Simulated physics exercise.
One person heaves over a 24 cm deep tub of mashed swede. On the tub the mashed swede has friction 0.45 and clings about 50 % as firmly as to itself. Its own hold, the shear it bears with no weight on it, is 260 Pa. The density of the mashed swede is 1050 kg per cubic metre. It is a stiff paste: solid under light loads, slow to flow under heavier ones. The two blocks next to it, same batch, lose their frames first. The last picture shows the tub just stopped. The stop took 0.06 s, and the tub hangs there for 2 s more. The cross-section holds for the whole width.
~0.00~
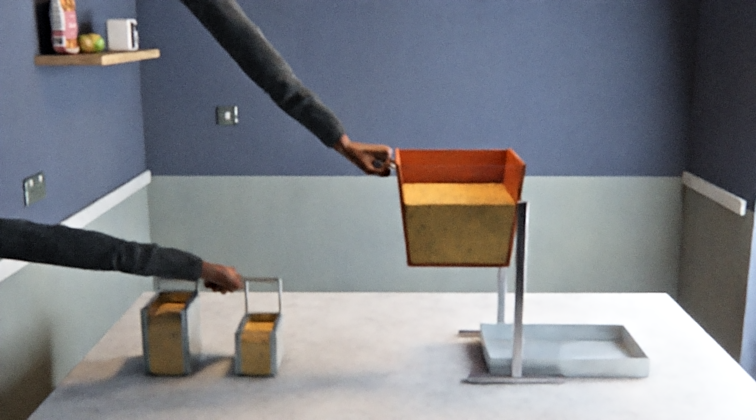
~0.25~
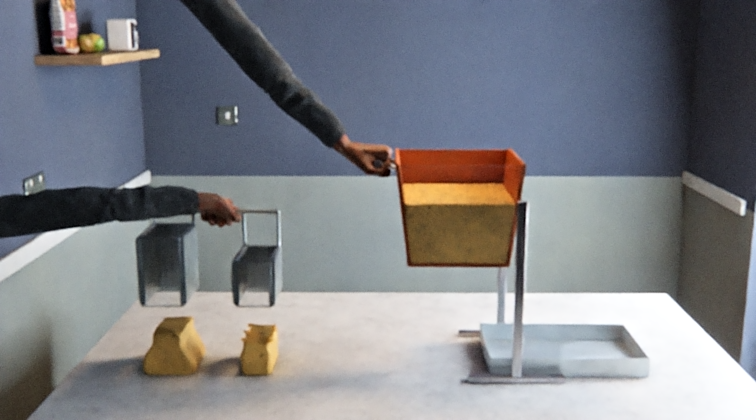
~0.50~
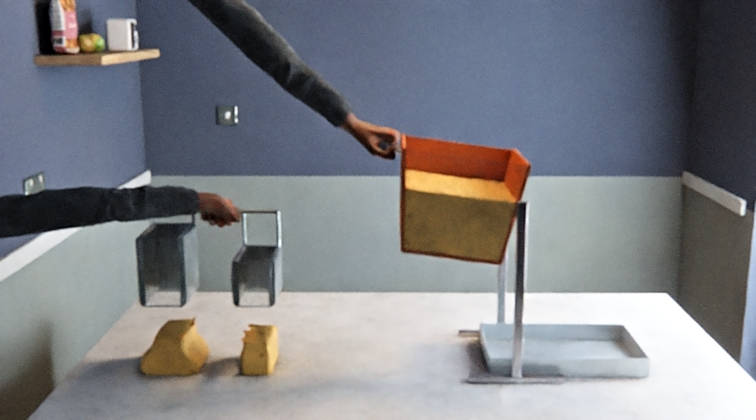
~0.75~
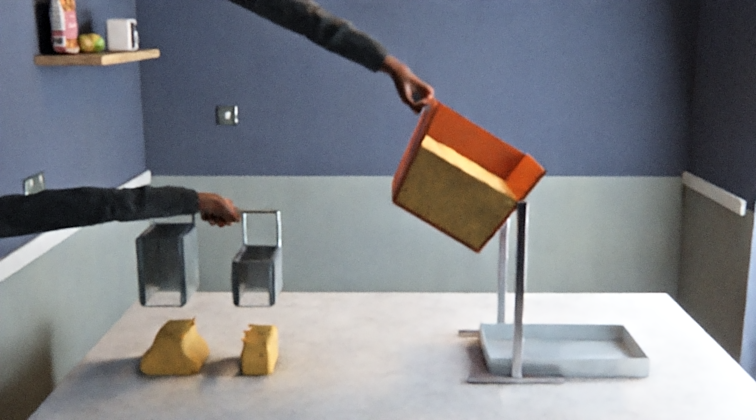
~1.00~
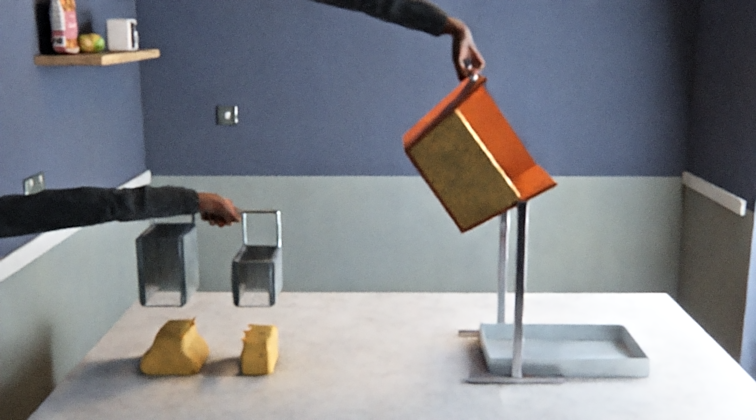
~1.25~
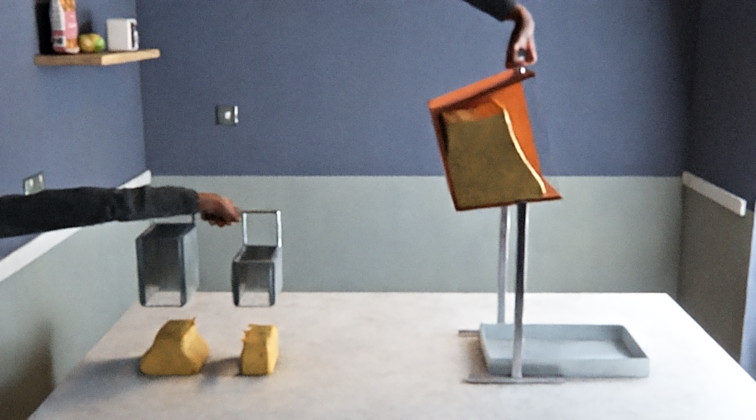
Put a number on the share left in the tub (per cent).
Expect roughly 72 %.
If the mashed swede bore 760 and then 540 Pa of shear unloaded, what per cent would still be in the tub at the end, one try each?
In that order: 100 %, 100 %.
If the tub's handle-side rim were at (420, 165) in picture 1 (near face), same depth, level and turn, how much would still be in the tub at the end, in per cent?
Then about 100 %.
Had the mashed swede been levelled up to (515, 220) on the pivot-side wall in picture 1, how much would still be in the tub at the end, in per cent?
It would be near 100 %.
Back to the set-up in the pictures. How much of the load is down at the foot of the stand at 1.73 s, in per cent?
Some 0 per cent.
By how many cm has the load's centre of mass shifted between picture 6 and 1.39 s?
About 4 cm.
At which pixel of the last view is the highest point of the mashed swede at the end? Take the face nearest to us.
Near (496, 149).
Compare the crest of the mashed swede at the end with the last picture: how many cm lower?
Some 9 cm.
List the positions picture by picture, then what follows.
Handle-side rim at (399, 165), tilt 0 degrees; highest point of the mashed swede at (511, 203); test blocks 15 cm, 9.6 cm high (left to right), in the first frame.
Handle-side rim at (399, 165), tilt 0 degrees; highest point of the mashed swede at (511, 203); test blocks 11 cm, 9.3 cm high (left to right), in the second frame.
Handle-side rim at (406, 150), tilt 8 degrees; highest point of the mashed swede at (412, 189); test blocks 11 cm, 9.2 cm high (left to right), in the third frame.
Handle-side rim at (439, 108), tilt 31 degrees; highest point of the mashed swede at (426, 147); test blocks 11 cm, 9.2 cm high (left to right), in the fourth frame.
Handle-side rim at (487, 82), tilt 55 degrees; highest point of the mashed swede at (454, 113); test blocks 11 cm, 9.2 cm high (left to right), in the fifth frame.
Handle-side rim at (535, 76), tilt 76 degrees; highest point of the mashed swede at (506, 111); test blocks 11 cm, 9.2 cm high (left to right), in the sixth frame.
By 1.39 s, the tub is at 76 degrees and holds 97 %.
By 1.56 s, the tub is at 76 degrees and holds 85 %.
By 1.73 s, the tub is at 76 degrees and holds 76 %.
By 1.90 s, the tub is at 76 degrees and holds 72 %.
By 3.25 s, at the end, the tub is at 76 degrees and holds 72 %.
